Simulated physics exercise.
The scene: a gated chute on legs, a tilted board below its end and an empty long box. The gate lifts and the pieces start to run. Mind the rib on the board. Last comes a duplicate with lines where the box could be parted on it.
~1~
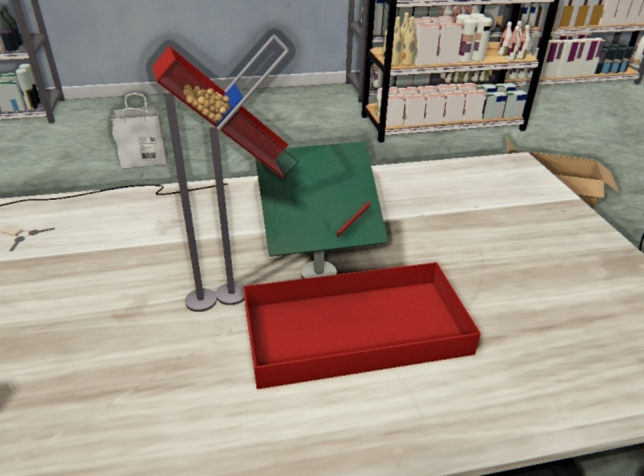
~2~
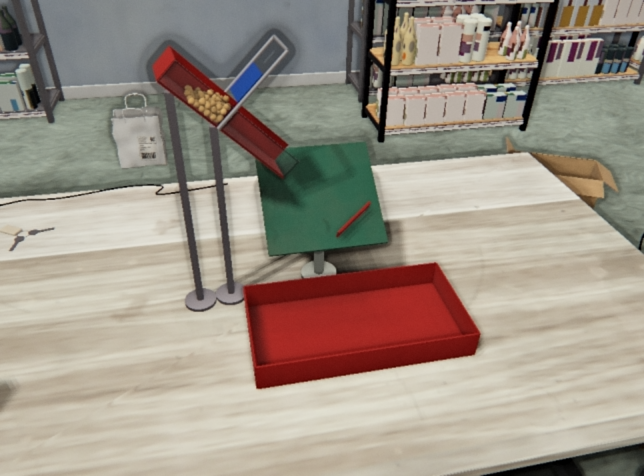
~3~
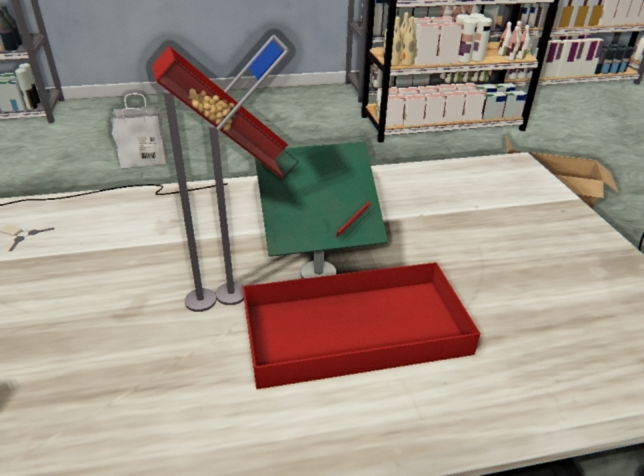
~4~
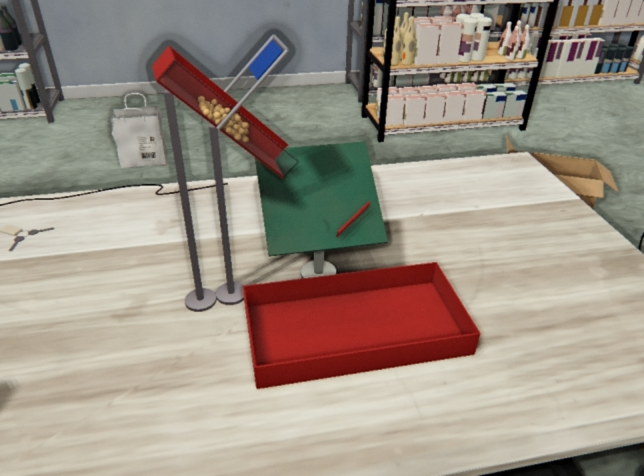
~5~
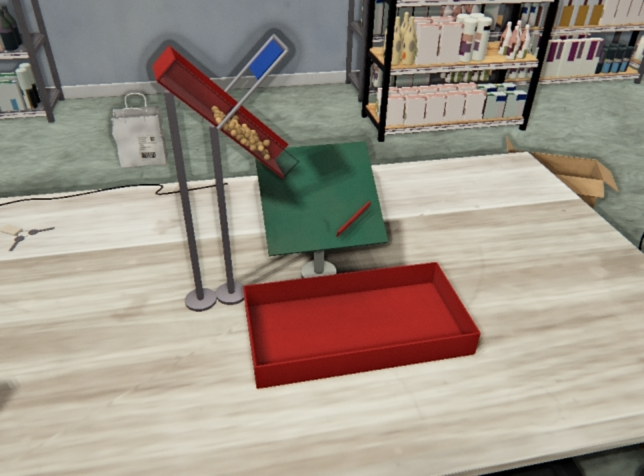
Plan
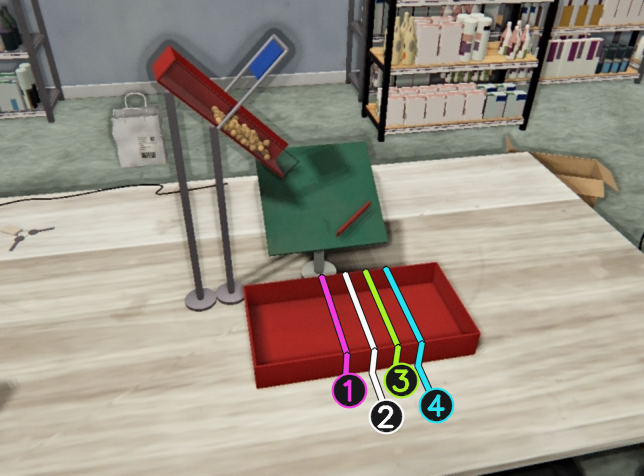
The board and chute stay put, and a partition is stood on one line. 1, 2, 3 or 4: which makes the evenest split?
1.
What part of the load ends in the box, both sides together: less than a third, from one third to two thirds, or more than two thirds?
About that: More than two thirds.
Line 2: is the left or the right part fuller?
More lands on the left.
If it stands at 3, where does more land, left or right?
Left.
On the marked copy, line 1 crosses the front rim at (346, 353); line 2 crosses the front rim at (374, 349); line 3 crosses the front rim at (397, 346); line 4 crosses the front rim at (421, 342).
Choosing 1, of what is caught, close to half on the left of the divider, close to half on the right.
Choosing 2, of what is caught, all but a few on the left of the divider, a small share on the right.
Choosing 3, of what is caught, all but a few on the left of the divider, a small share on the right.
Choosing 4, of what is caught, all but a few on the left of the divider, only a few on the right.
